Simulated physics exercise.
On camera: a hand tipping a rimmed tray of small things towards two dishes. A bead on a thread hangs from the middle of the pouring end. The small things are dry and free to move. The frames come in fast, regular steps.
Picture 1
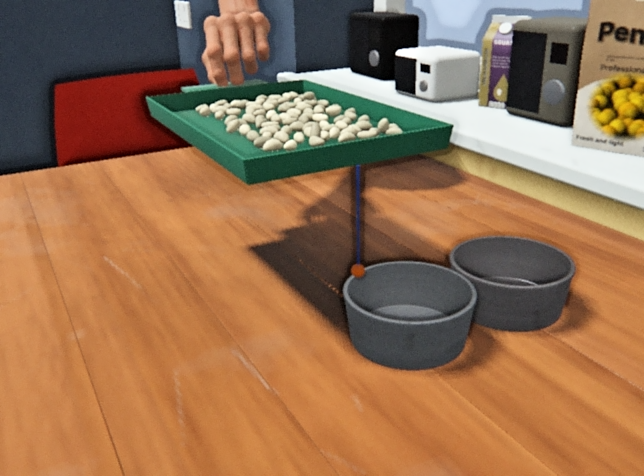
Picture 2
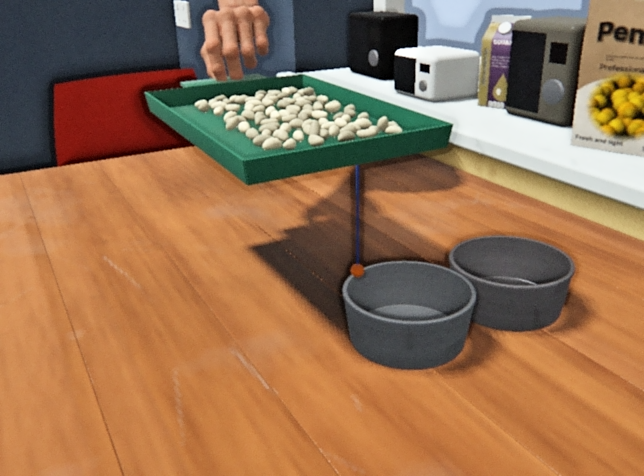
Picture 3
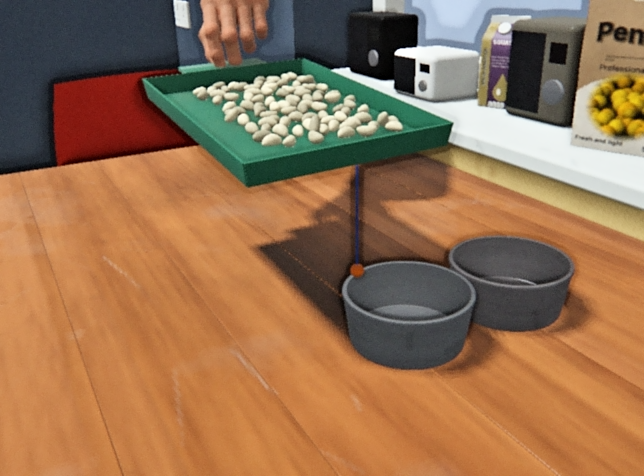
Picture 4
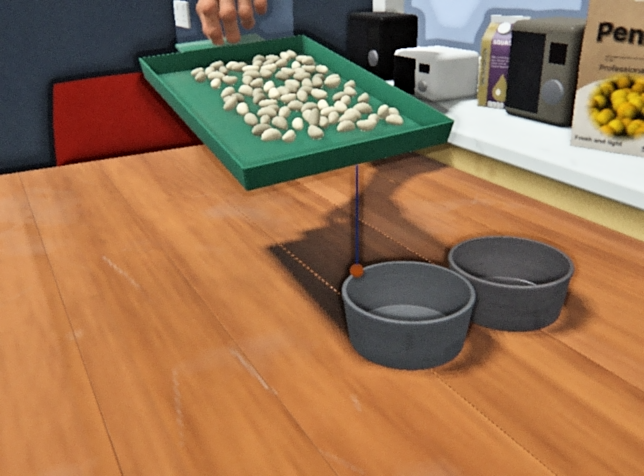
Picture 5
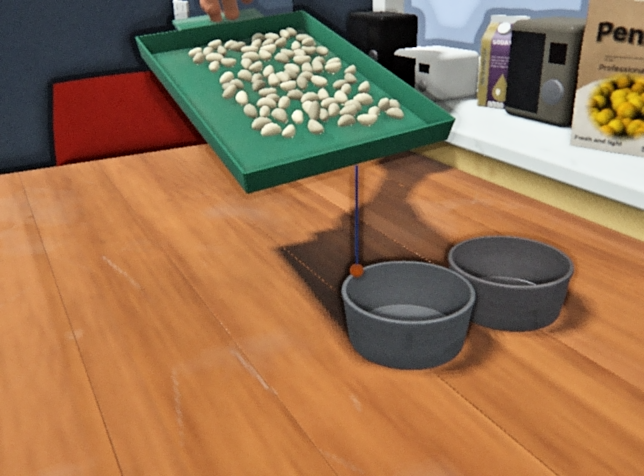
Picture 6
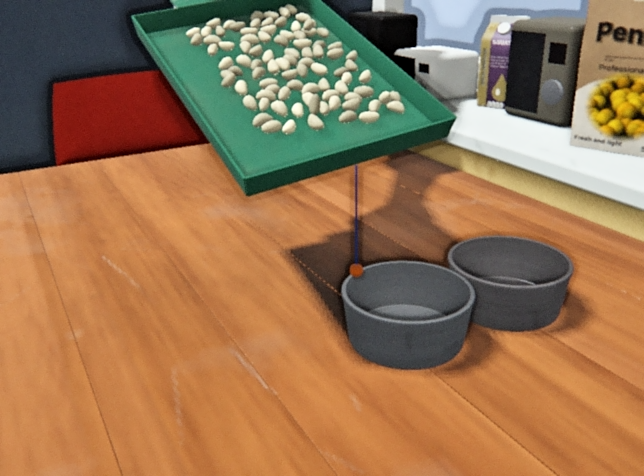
At the start, a hand holds a green rimmed tray of white beans almost level above a wooden table with two grey dishes. The hand raises the far end, and the tray tilts steadily more towards its near left corner, while the beans stay spread across it and the dishes stay empty.
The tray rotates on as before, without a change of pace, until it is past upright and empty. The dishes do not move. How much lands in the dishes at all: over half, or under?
The two hold only the smaller part of the load.
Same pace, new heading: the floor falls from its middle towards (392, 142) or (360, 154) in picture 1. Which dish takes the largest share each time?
One: The left one. Two: The left-hand dish.
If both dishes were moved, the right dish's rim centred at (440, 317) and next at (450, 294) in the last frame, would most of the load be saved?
In turn: Most of it; most of it.
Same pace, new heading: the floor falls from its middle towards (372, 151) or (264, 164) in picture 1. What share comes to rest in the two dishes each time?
In turn 70 and 0 in a hundred.
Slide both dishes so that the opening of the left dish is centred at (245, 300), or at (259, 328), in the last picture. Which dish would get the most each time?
At the first place the left dish, at the second the left-hand dish.
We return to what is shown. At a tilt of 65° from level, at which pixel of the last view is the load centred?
Around (307, 138).
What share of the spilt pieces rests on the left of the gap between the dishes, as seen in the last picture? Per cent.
About 90 per cent.
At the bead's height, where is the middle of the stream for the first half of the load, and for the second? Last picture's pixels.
First near (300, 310), later near (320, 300).
Soon, tray tipped steeply; nearly all on the tray; a small part in the air.
A while on, tray tipped past a quarter turn; about half on the tray; a small part in the left dish; about a third outside both; a small part in the air.
Towards the end, tray tipped past a quarter turn; a small part in the left dish; most outside both.
Finally, tray tipped past a quarter turn; a small part in the left dish; none in the right dish; most outside both.
